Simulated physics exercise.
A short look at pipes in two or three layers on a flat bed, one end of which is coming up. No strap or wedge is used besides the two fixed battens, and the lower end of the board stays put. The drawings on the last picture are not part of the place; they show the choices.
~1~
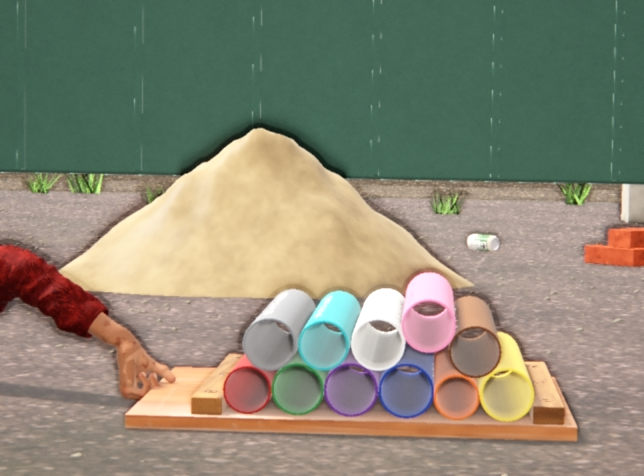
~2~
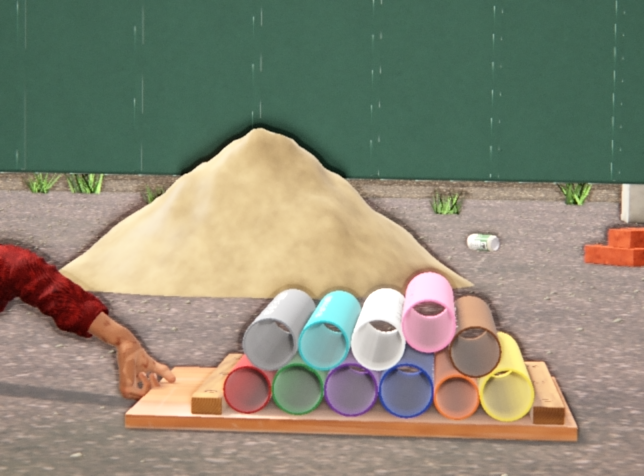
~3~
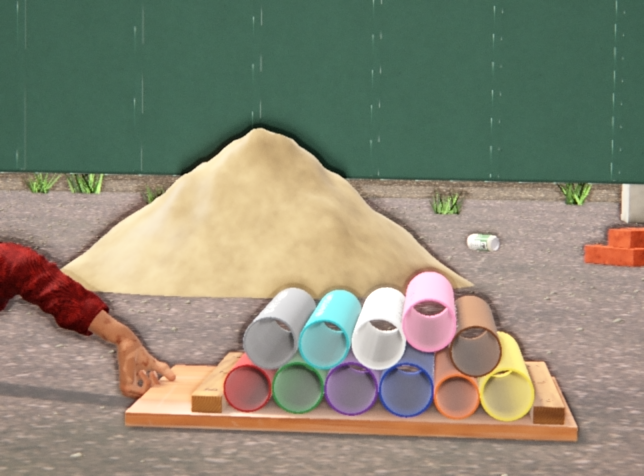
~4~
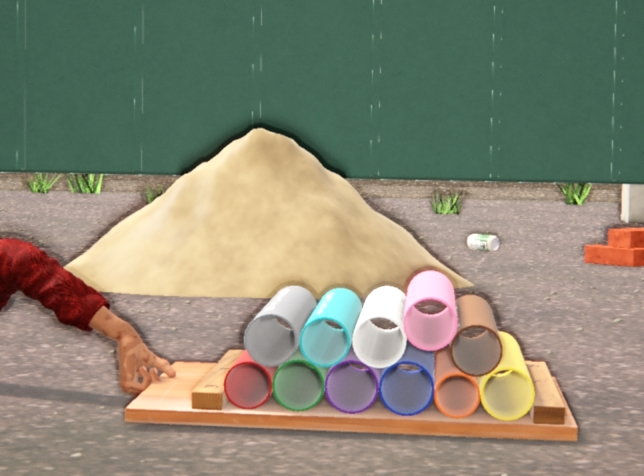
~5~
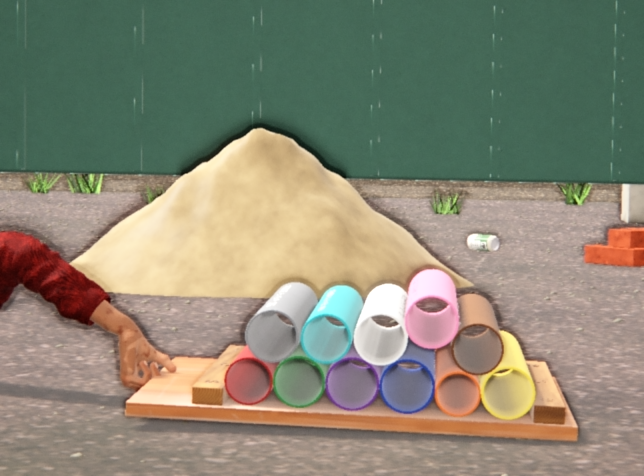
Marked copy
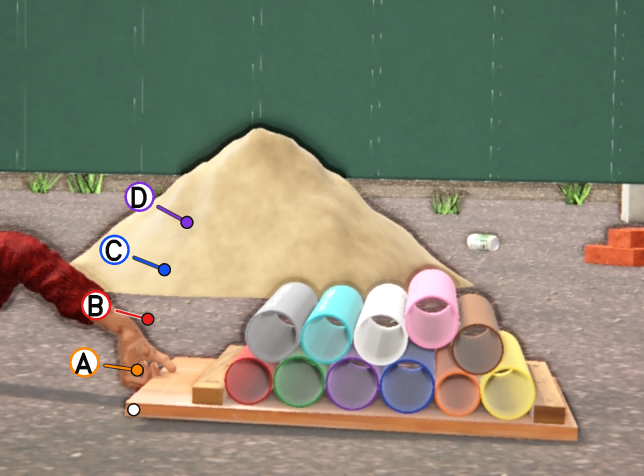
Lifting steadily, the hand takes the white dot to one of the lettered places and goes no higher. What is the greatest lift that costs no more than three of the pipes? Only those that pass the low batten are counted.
The highest mark that will do is D.
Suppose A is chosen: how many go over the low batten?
With A, none.
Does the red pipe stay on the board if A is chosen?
The red pipe: Yes.
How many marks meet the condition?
Four of the four.
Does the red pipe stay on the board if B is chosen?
Yes.
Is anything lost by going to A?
No, at A.
On the marked copy, A at (138, 370); B at (148, 319); C at (165, 270); D at (187, 223); the white dot at (134, 410).
With D. Early on, board at 16°.
Further on, board at 27°.
At the end, board at 27°, none over the low batten.
As for the rest, A none over the low batten; B none over the low batten; C none over the low batten.
